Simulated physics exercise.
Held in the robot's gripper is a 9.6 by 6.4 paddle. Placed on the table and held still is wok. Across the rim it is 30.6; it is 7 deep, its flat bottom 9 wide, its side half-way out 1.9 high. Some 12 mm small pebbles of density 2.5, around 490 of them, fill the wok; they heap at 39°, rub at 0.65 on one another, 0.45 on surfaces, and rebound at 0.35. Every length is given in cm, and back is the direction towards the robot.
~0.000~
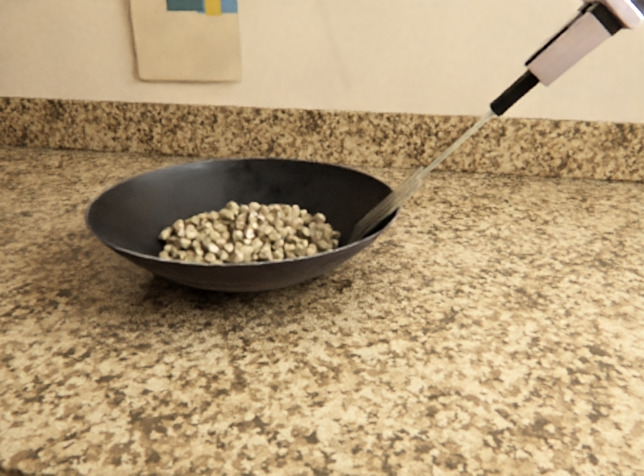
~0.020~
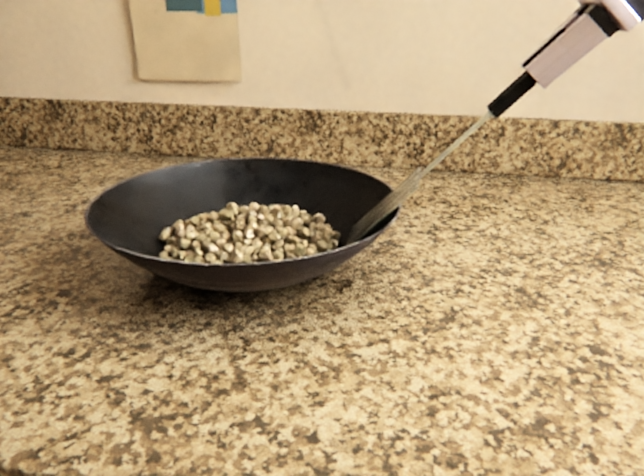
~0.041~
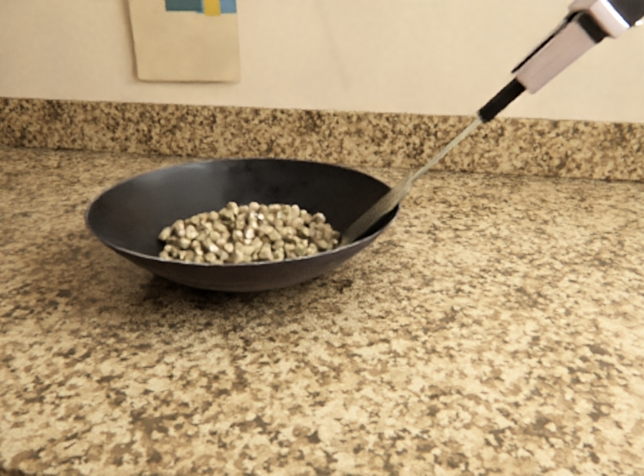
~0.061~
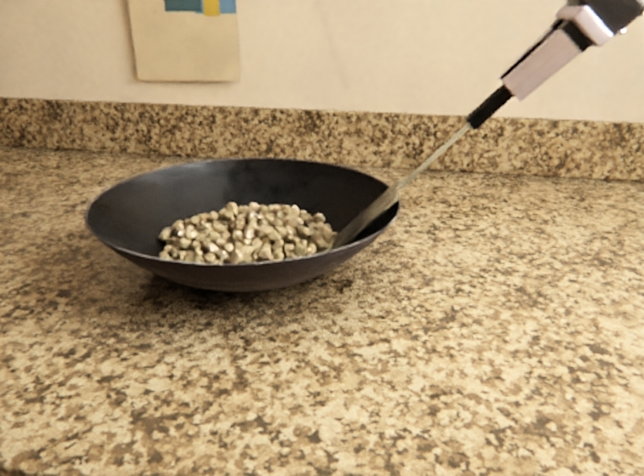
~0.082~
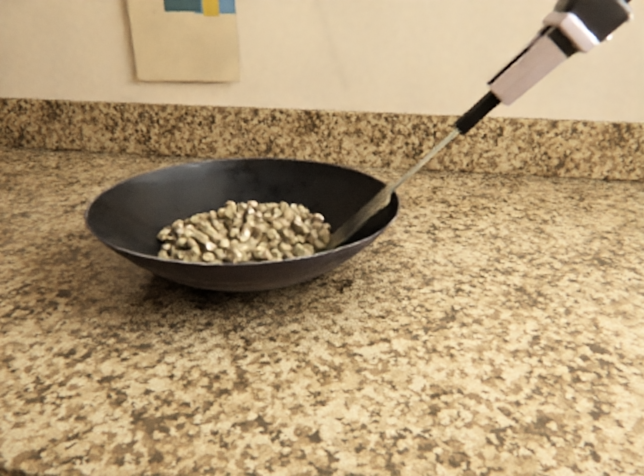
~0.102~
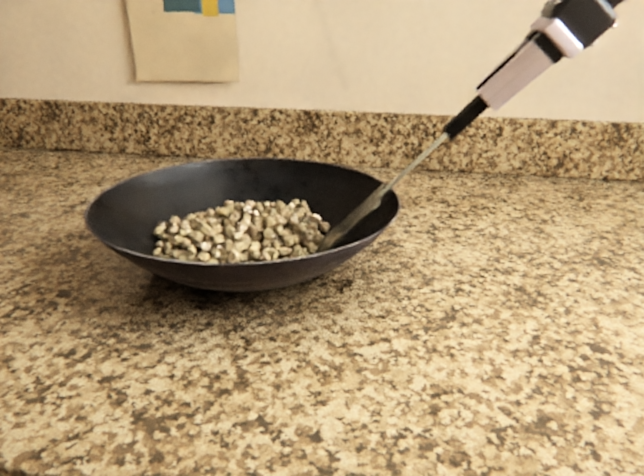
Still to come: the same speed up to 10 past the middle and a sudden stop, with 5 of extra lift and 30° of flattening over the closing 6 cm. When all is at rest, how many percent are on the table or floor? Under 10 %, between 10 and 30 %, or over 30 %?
Under 10 %.
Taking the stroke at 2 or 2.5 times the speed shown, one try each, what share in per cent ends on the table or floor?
The two tries give about 25 and 30 in a hundred.
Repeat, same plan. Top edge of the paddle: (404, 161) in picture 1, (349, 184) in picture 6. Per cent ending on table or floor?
It works out to about 15 %, more or less.
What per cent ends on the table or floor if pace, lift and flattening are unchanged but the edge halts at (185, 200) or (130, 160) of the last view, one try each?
Estimates, in order: 0 % and 20 %.
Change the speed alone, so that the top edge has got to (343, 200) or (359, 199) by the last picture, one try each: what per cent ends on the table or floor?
Estimates: Near 25 %, near 15 %.
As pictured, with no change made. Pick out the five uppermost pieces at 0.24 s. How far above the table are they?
Some 6 cm.
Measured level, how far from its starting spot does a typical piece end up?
About 5 centimetres.
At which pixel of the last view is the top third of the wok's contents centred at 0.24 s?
Near (195, 220).
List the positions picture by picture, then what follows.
The paddle top edge at (421, 176), sloping 47°; upper third of the load around (254, 232), from x 165 to 335, top at y 205; 492 in the wok, in the first frame.
The paddle top edge at (419, 177), sloping 47°; upper third of the load around (254, 232), from x 165 to 335, top at y 205, in the second frame.
The paddle top edge at (411, 181), sloping 47°; upper third of the load around (254, 232), from x 165 to 335, top at y 205, in the third frame.
The paddle top edge at (400, 187), sloping 47°; upper third of the load around (254, 232), from x 165 to 335, top at y 205, in the fourth frame.
The paddle top edge at (390, 191), sloping 47°; upper third of the load around (250, 229), from x 165 to 325, top at y 205, in the fifth frame.
The paddle top edge at (380, 195), sloping 47°; upper third of the load around (245, 227), from x 160 to 325, top at y 205; 492 in the wok, in the sixth frame.
After 0.24 s, sloping 47°, highest piece 6 above the table; 492 in the wok.
After 0.38 s, sloping 38°, highest piece 8 above the table; 492 in the wok.
After 0.65 s, sloping 17°, highest piece 9 above the table; 460 in the wok, 23 on the table or floor, 9 on the blade or in flight.
After 1.70 s, sloping 17°, highest piece 8 above the table; 460 in the wok, 32 on the table or floor.
In the end, 460 in the wok, 32 on the table or floor. That is 7 % on the table or floor.
